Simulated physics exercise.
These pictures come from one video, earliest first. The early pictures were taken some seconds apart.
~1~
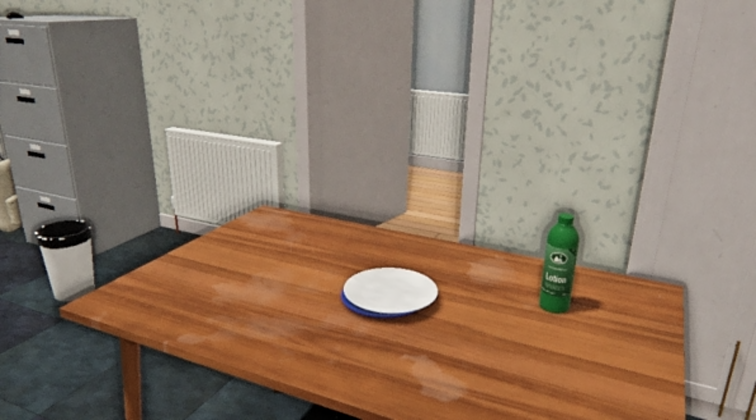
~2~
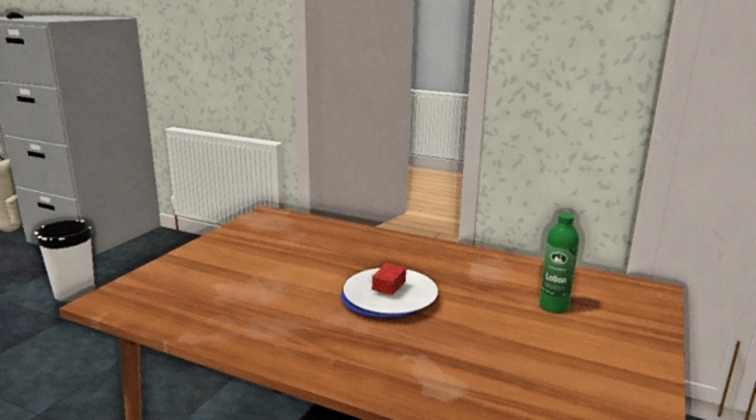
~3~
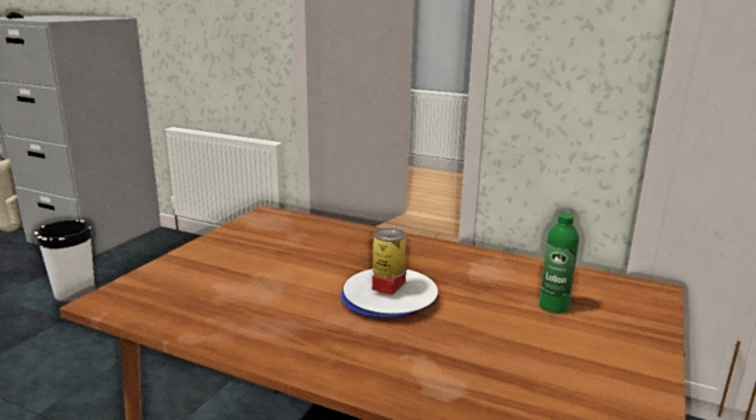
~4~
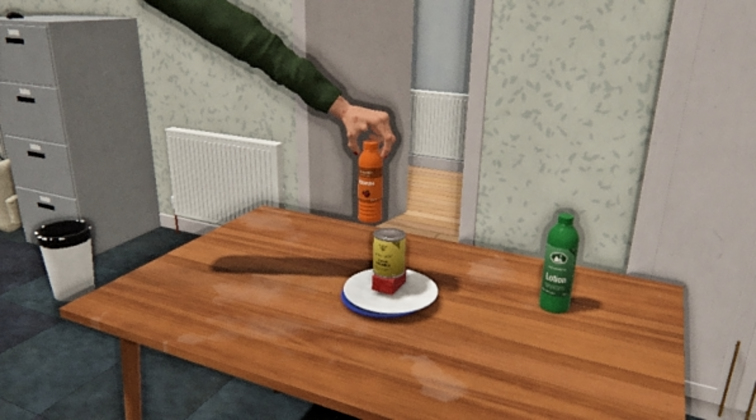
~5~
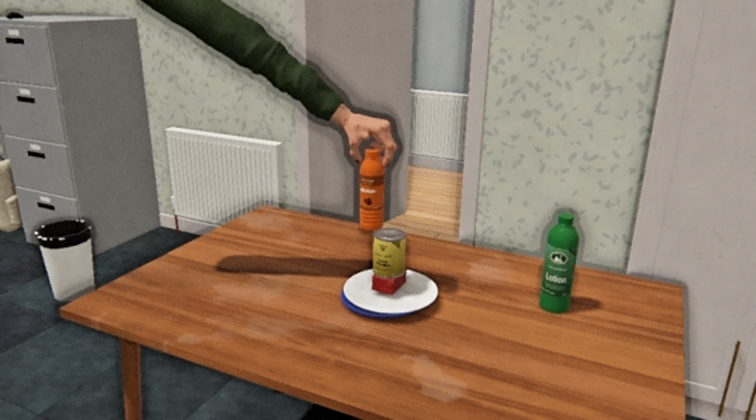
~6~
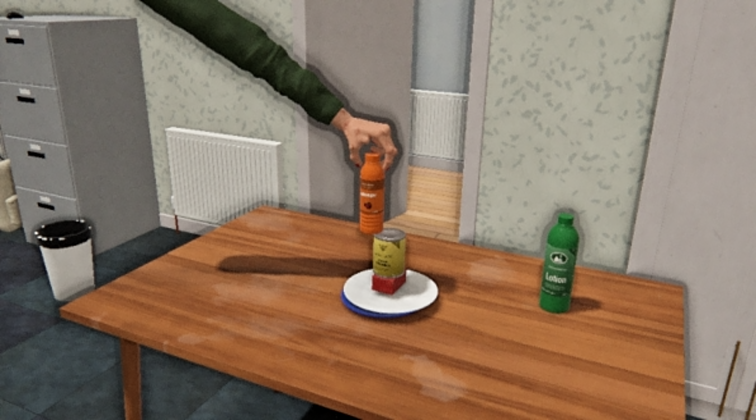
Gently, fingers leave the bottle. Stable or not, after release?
At least one thing drops.
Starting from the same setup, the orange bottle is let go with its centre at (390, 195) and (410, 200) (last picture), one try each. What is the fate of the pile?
First try: The pile stands firm; second try: It topples.
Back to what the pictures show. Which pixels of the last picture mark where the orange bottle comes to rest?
Close to pixel (352, 246).
Then, 0.40 s on from there, orange bottle now fallen.
Then, 0.60 s on from there, things are still on the move.
Then, 1.30 s on from there, as before.
In the end, fallen, orange bottle; the other 5 unmoved. At the end, from the last picture's camera, orange bottle near (352, 246). The pile gives way.
